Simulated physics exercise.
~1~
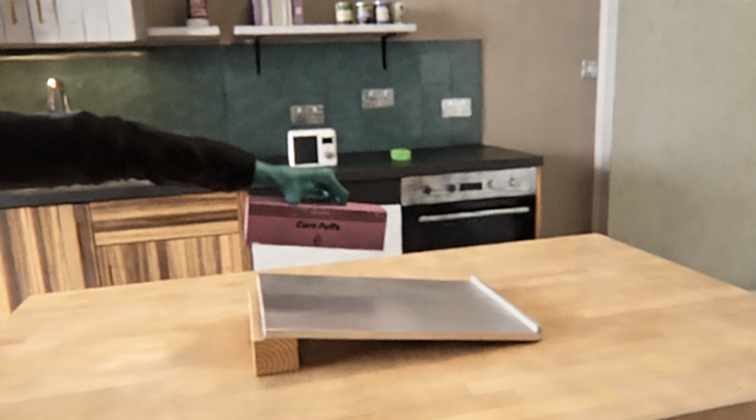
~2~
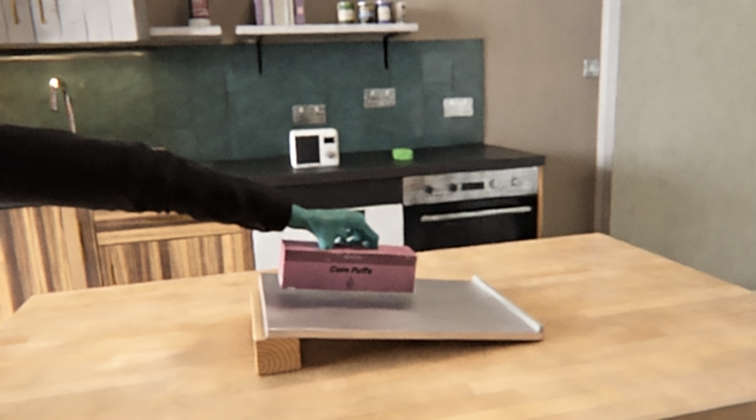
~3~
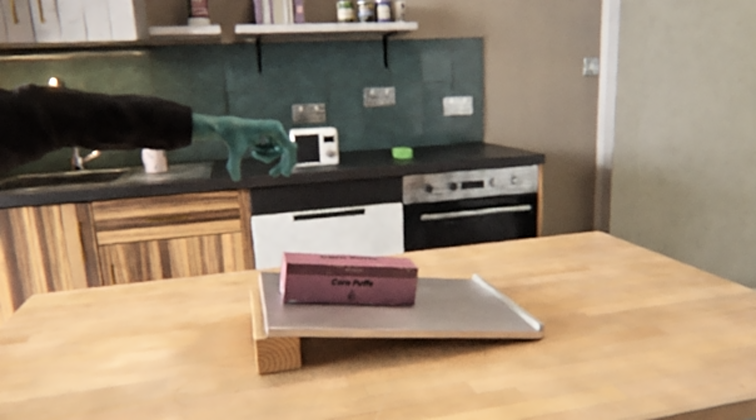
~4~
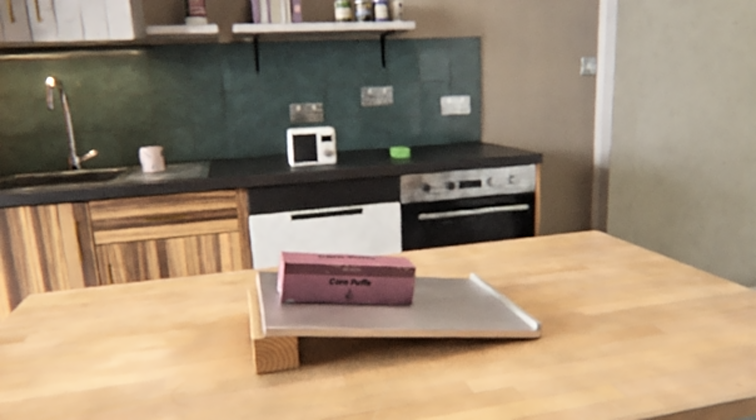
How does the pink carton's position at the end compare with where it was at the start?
At the start the pink carton was held up by the hand above the tilted board, and by the end it was lower and a little further right, resting on the board.
